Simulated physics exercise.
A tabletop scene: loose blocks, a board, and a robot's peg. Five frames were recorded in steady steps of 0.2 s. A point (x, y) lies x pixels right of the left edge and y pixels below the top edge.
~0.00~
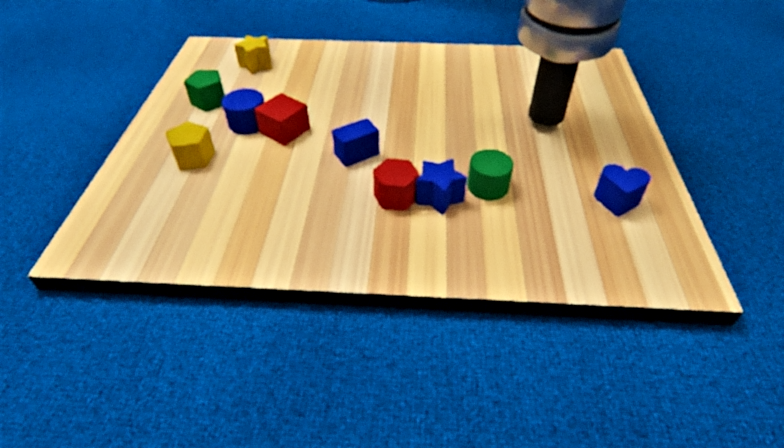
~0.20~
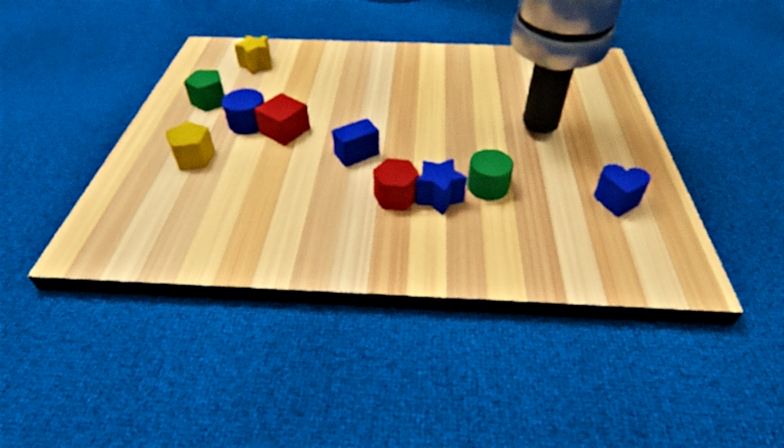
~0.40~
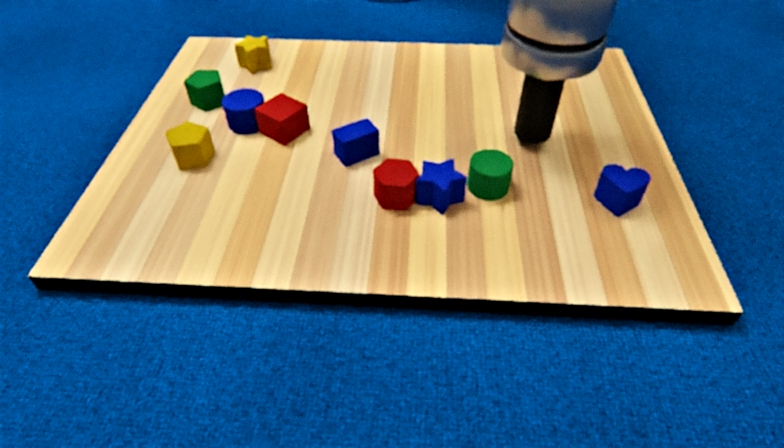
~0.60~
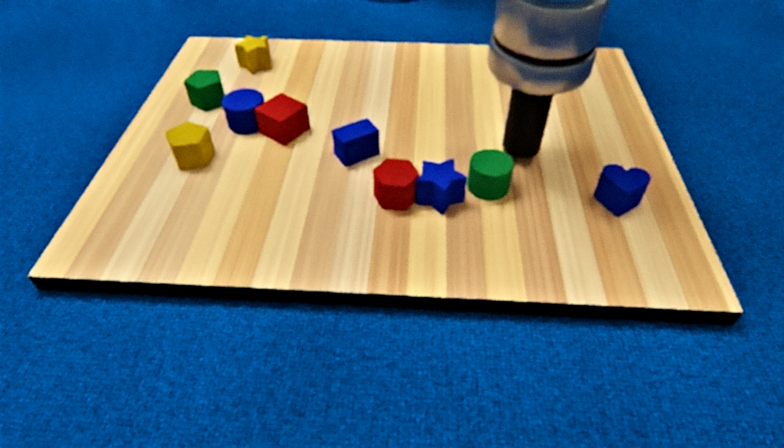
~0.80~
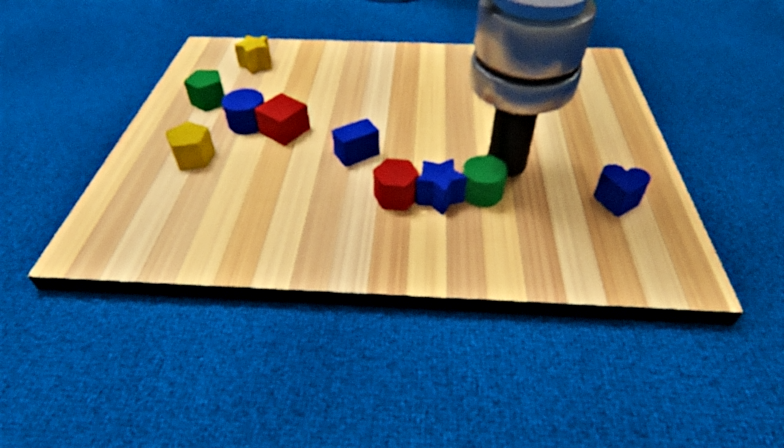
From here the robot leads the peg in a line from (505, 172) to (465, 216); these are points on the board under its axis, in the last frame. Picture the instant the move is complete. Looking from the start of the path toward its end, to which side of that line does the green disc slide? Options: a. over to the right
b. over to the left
b.
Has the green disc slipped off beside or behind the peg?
I'd say no.
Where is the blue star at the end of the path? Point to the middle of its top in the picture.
I'd guess (423, 194).
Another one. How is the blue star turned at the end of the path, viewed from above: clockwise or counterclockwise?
My answer: Clockwise.
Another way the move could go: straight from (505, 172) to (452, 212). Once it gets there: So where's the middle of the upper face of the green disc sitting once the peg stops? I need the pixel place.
I'd guess (464, 220).
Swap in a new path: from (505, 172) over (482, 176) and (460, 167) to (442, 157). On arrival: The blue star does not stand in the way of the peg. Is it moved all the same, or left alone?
The result: It moves.
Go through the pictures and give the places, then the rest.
Lower end of the peg (546, 116), tops of blocks, red six-sided block (396, 171), blue star (441, 172), green disc (492, 162), in the first frame.
Peg (541, 123), blocks as before, in the second frame.
Peg (532, 133), blocks as before, in the third frame.
Peg (521, 146), blocks as before, in the fourth frame.
Peg (506, 164), red six-sided block (396, 171), blue star (441, 172), green disc (486, 168), in the fifth frame.
What follows on the original path. Halfway along, peg (487, 186); red six-sided block (392, 170); blue star (432, 187), turned 40° clockwise; green disc (473, 195).
At the end, peg (466, 208); red six-sided block (390, 170); blue star (423, 194), turned 75° clockwise; green disc (461, 223).
